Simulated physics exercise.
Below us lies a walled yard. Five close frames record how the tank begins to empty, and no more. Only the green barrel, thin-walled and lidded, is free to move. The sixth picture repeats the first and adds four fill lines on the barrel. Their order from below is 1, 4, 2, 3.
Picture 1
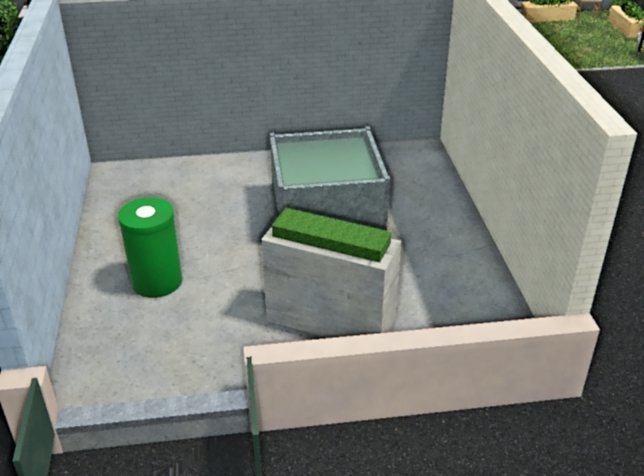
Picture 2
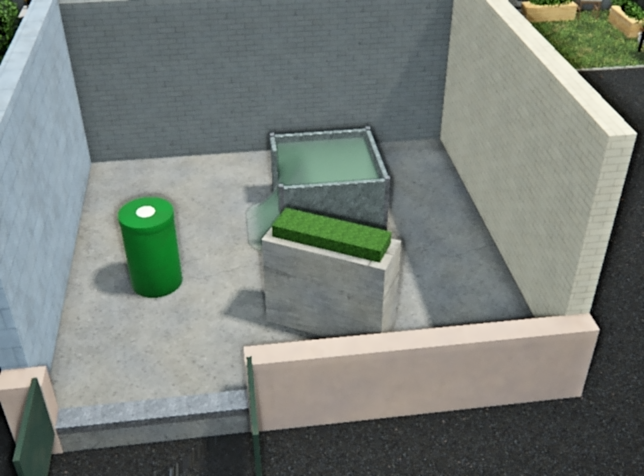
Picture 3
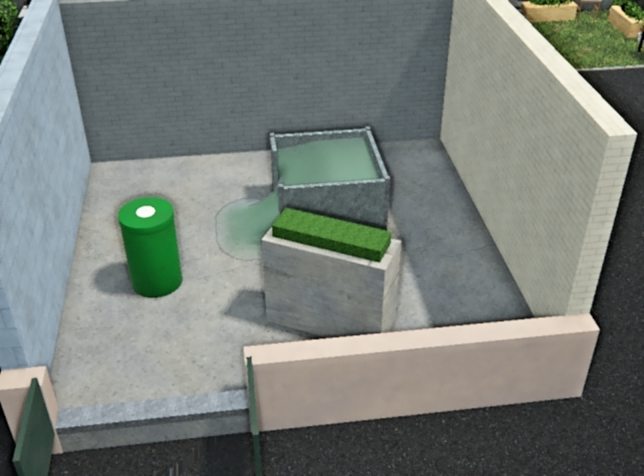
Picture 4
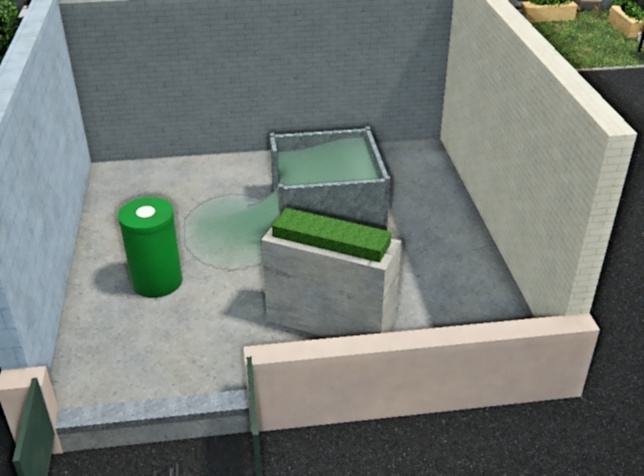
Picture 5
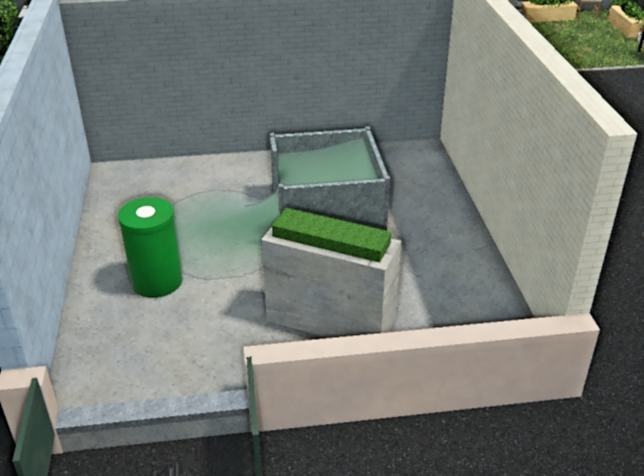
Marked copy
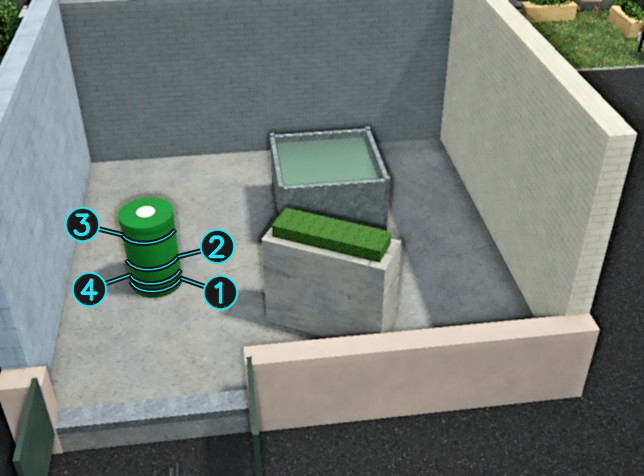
Greenish water emerges from behind a pale block topped with green and spreads leftward in a thin, rounded sheet across the grey ground, nearing a green barrel. The barrel, with a white spot on its lid, stands still at left, while an open-topped grey tank of greenish water sits behind the block. The steady view looks down into a walled yard with an open gate at the front.
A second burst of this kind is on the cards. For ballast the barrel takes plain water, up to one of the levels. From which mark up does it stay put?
The answer is line 2.
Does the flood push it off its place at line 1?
Yes.
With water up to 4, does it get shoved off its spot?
Yes.
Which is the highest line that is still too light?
That is line 4.
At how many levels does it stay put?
Two of them.
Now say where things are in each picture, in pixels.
In the first frame, lid of the green barrel at (146, 212); tank full, its middle at (327, 162); open gate at (147, 360).
In the second frame, water covers 2 % of the ground, mostly out of sight from here.
In the third frame, 4 % of the ground wet, in view closest to the barrel at (229, 246).
In the fourth frame, 7 % of the ground wet, in view closest to the barrel at (202, 251).
In the fifth frame, lid of the green barrel at (146, 212); 11 % of the ground wet, in view closest to the barrel at (175, 261).
On the marked copy, 1 at (155, 291); 2 at (151, 269); 3 at (147, 243); 4 at (154, 283); from the bottom up 1, 4, 2, 3.
Choosing 1, it is washed out through the gate.
Choosing 2, it does not move.
Choosing 3, it does not move.
Choosing 4, it is pushed about its own width away.
